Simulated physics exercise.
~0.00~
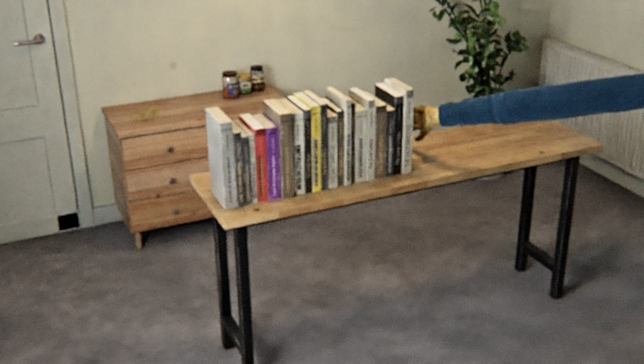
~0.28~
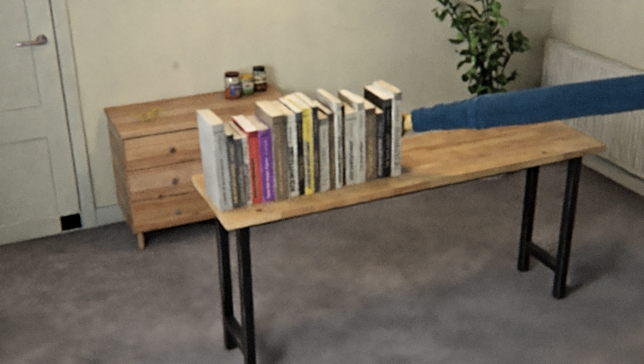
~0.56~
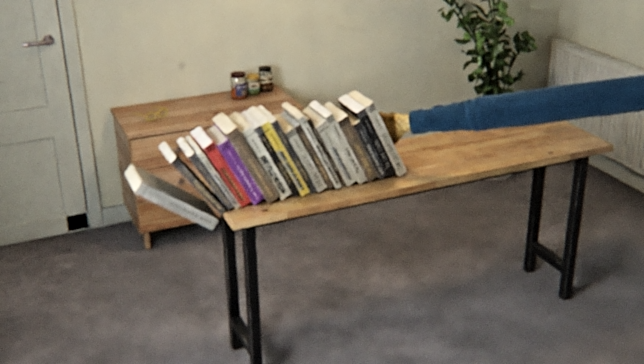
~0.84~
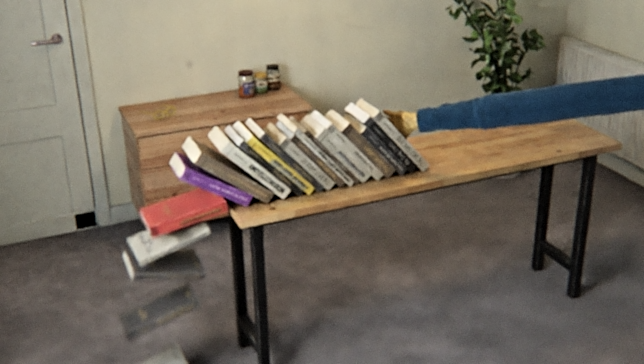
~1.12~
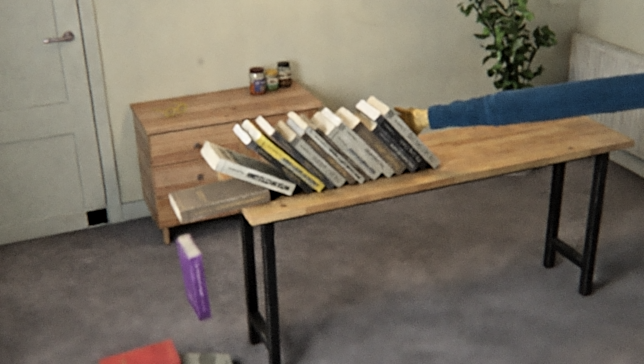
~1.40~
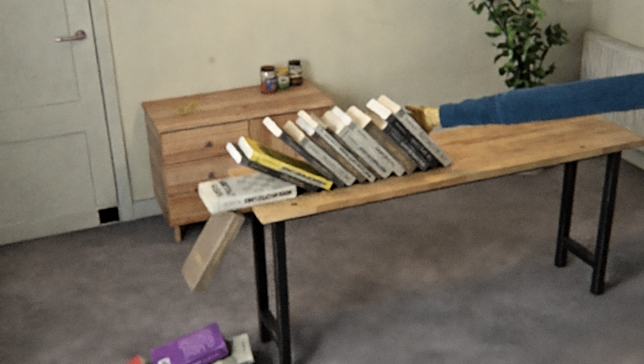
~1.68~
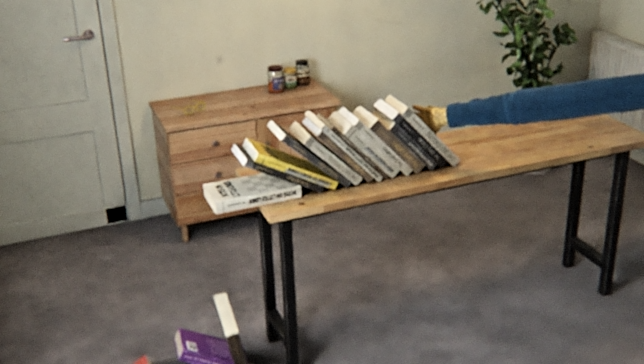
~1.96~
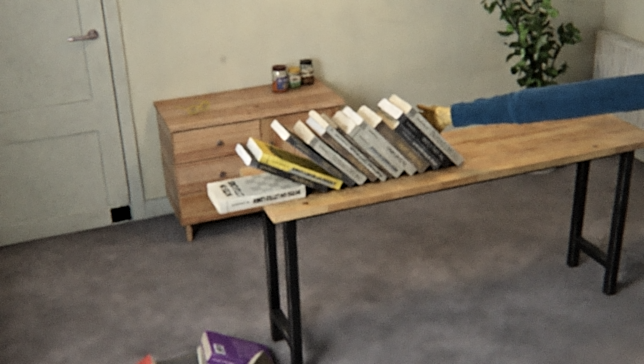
In a room with a wooden dresser and a leafy plant, a tight row of upright books stands on a long wooden table, reaching toward its left end. A blue-sleeved arm reaches in from the right and pushes the row leftward. The books tip over to the left, and the outermost ones slide off the end. The red book drops to the floor, followed by the purple one and another book. The arm stays still as the rest settle, leaning in a slant, with the yellow book resting on a pale one that overhangs the edge.
